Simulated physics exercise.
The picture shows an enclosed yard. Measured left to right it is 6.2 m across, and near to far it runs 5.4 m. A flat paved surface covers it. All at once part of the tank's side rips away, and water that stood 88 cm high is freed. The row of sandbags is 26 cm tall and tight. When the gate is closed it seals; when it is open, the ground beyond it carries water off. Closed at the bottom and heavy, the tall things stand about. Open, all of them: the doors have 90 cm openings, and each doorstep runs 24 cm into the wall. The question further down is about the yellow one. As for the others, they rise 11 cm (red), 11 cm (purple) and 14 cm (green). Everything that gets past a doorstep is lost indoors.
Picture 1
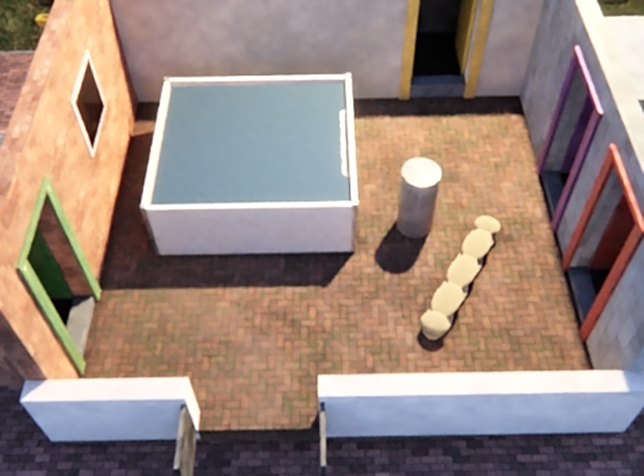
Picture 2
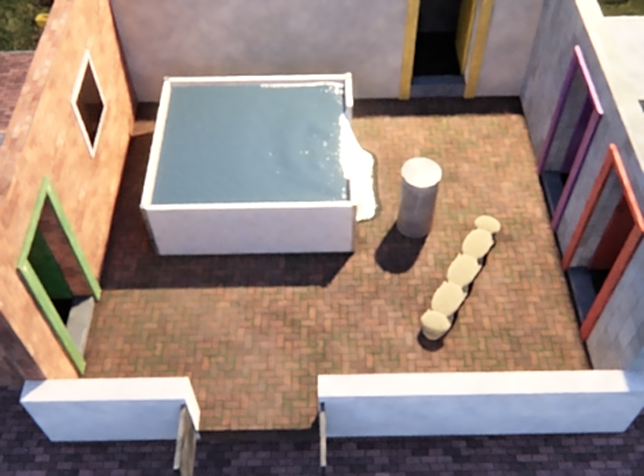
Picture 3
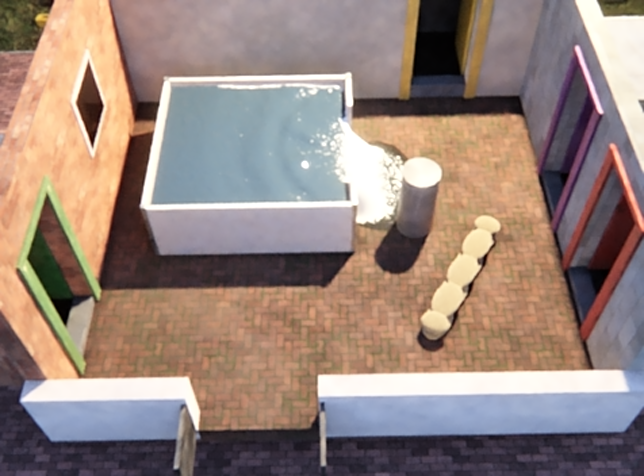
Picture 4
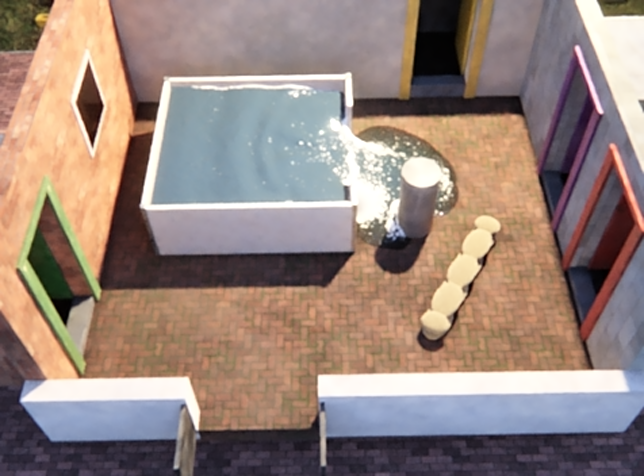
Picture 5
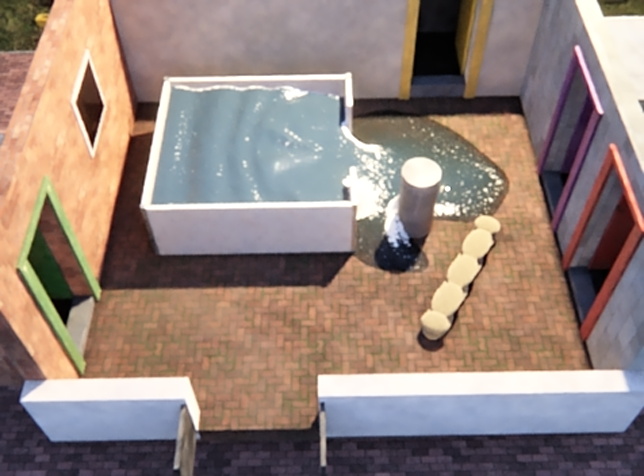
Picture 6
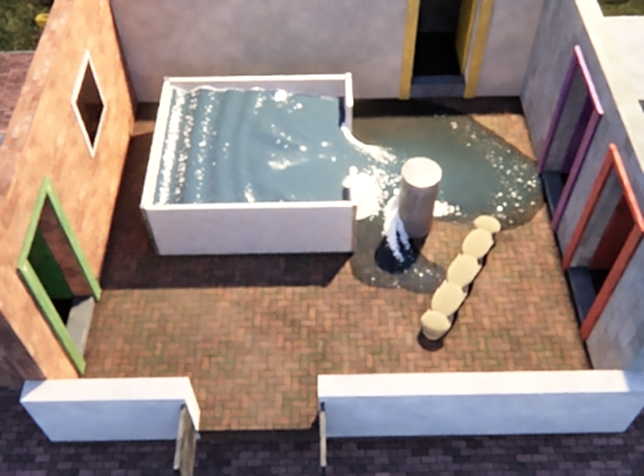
In an enclosed yard with coloured doorframes, water bursts through the right side of a white-walled tank, surges around a grey cylinder, and spreads across the brick paving toward the back and right while ripples cross the tank's surface.
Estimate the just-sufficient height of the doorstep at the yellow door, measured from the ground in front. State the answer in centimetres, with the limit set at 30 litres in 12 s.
I would say 24 cm.
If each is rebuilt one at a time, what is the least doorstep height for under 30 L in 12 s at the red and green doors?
Roughly 7.0 cm for the red door and roughly 14.5 cm for the green door.
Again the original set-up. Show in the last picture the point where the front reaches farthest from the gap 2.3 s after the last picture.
I'd put the front's tip around (598, 404).
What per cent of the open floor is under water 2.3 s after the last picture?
Some 60 per cent of it.
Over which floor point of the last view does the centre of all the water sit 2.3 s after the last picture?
Centre estimate: (341, 186) px, approximately.
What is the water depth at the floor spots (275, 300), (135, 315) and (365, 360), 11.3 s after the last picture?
Roughly 11, 13 and 9 centimetres.
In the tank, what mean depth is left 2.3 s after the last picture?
The mean depth is about 45 cm.
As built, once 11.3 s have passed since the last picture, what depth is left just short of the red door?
Lab note: Depth approx. 11.0 cm.
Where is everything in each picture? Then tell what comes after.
In the first picture, the tank at (254, 141) is whole and still, 88 cm deep; the yellow door at (444, 46) is dry.
In the second picture, the gap is at (348, 169), the front 0.4 m out at (376, 210); the back of the tank holds 88 cm.
In the third picture, the gap is at (348, 170), the front 0.9 m out at a hidden place; the back of the tank holds 88 cm.
In the fourth picture, the front is at (451, 199), 1.5 m from the gap at (348, 171); 2.4 m2 of floor is wet, 88 cm left at the back.
In the fifth picture, water pours out at (348, 170) and has run 2.2 m, to (503, 189); about 9 cm deep outside, 87 cm at the back.
In the sixth picture, the front is at (546, 195), 2.8 m from the gap at (348, 170); 6.2 m2 of floor is wet, 79 cm left at the back; 0.3 m in a straight line remain to the yellow door at (444, 46).
Then, 0.7 s after the last picture water covers 35 % of the floor, deepest (58 cm) near (517, 102); 15 cm at the yellow door, 0 litres in over its 25 cm doorstep.
Then, 2.3 s after the last picture water covers 60 % of the floor, deepest (44 cm) near (532, 159); 30 cm at the yellow door, 19 litres in over its 25 cm doorstep.
Then, 11.3 s after the last picture water covers 95 % of the floor, deepest (18 cm) near (465, 187); 10 cm at the yellow door, 26 litres in over its 25 cm doorstep.
At the yellow door as built, the water peaked near 33 cm, 1.9 s after the last picture.
Run again over the same 12 s with other heights there, 58 litres in over 20 cm, 17 litres over 27 cm. The limit of 30 litres is kept from about 24 cm up.
